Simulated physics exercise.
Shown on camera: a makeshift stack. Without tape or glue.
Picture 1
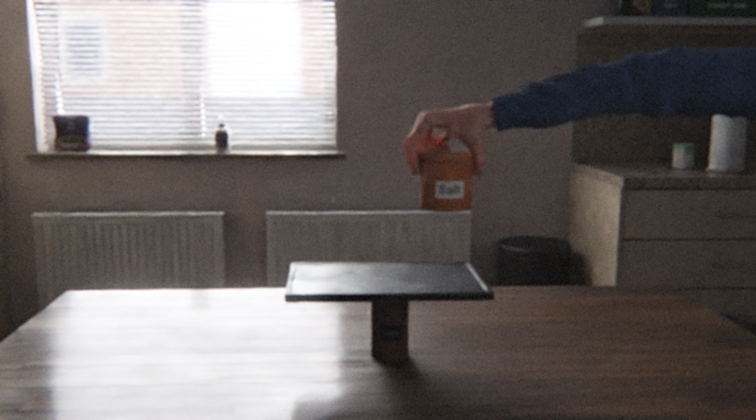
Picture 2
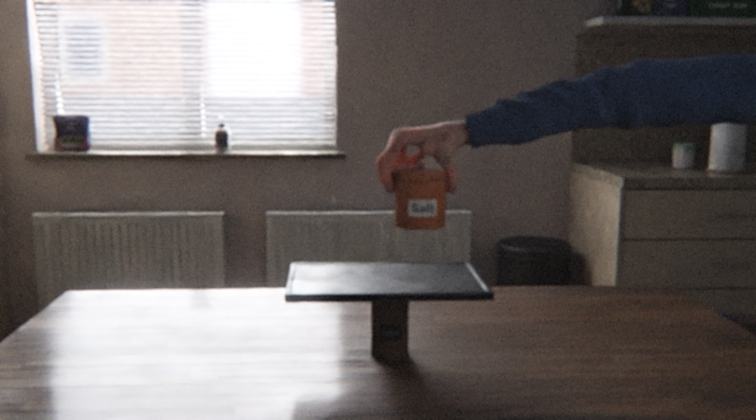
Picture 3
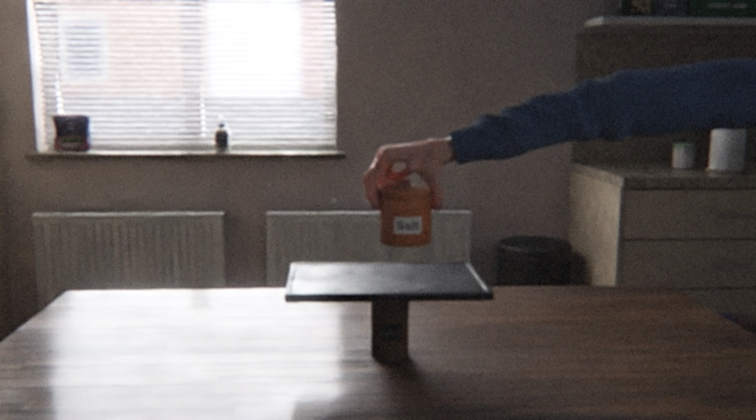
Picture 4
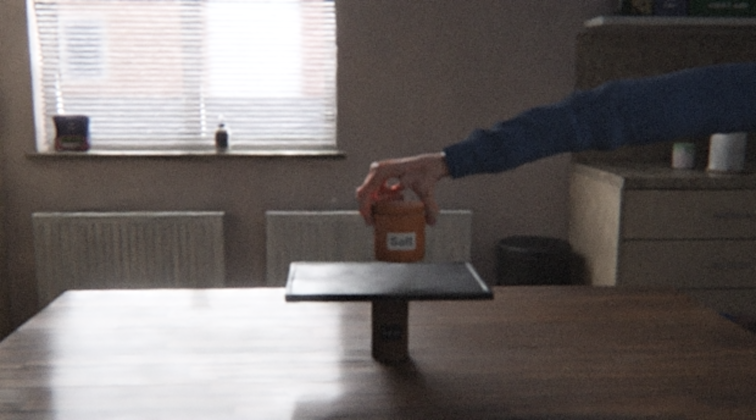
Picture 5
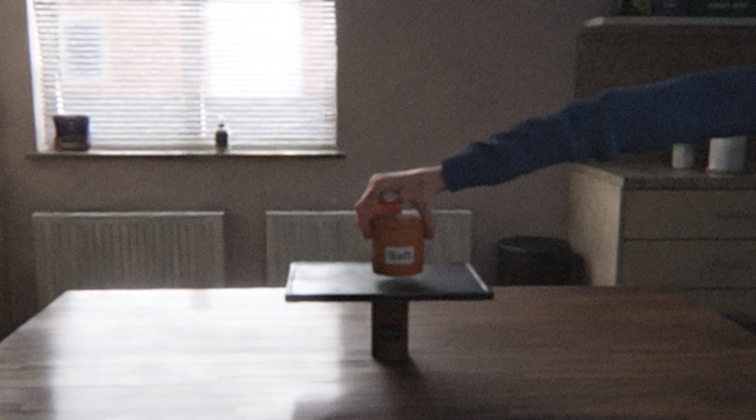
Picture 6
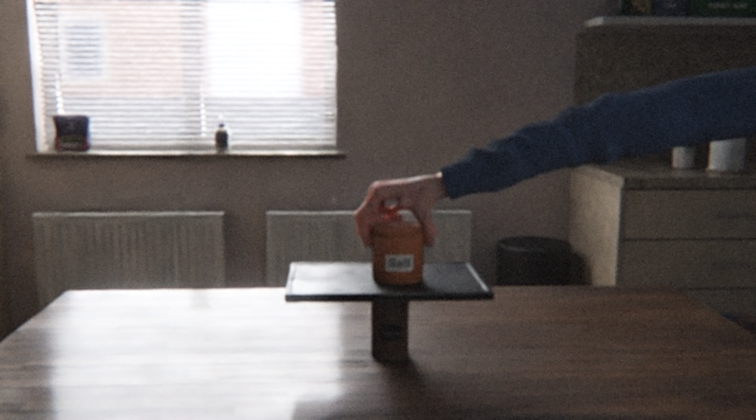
At first, a hand reaching in from the right holds an orange jar labelled salt above a flat black lid balanced on a small dark container on a wooden table. The arm moves the jar left and downward, then lowers it onto the lid, where the hand keeps hold of it.
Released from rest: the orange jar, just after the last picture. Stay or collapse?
The stack is going to stay put.
Then, 0.60 s after the last picture, nothing has stirred.
Then, 1.30 s after the last picture, orange jar resting near (398, 252).
At rest, all 3 in place. Seen from the same camera at the end, orange jar near (398, 252). The stack holds.
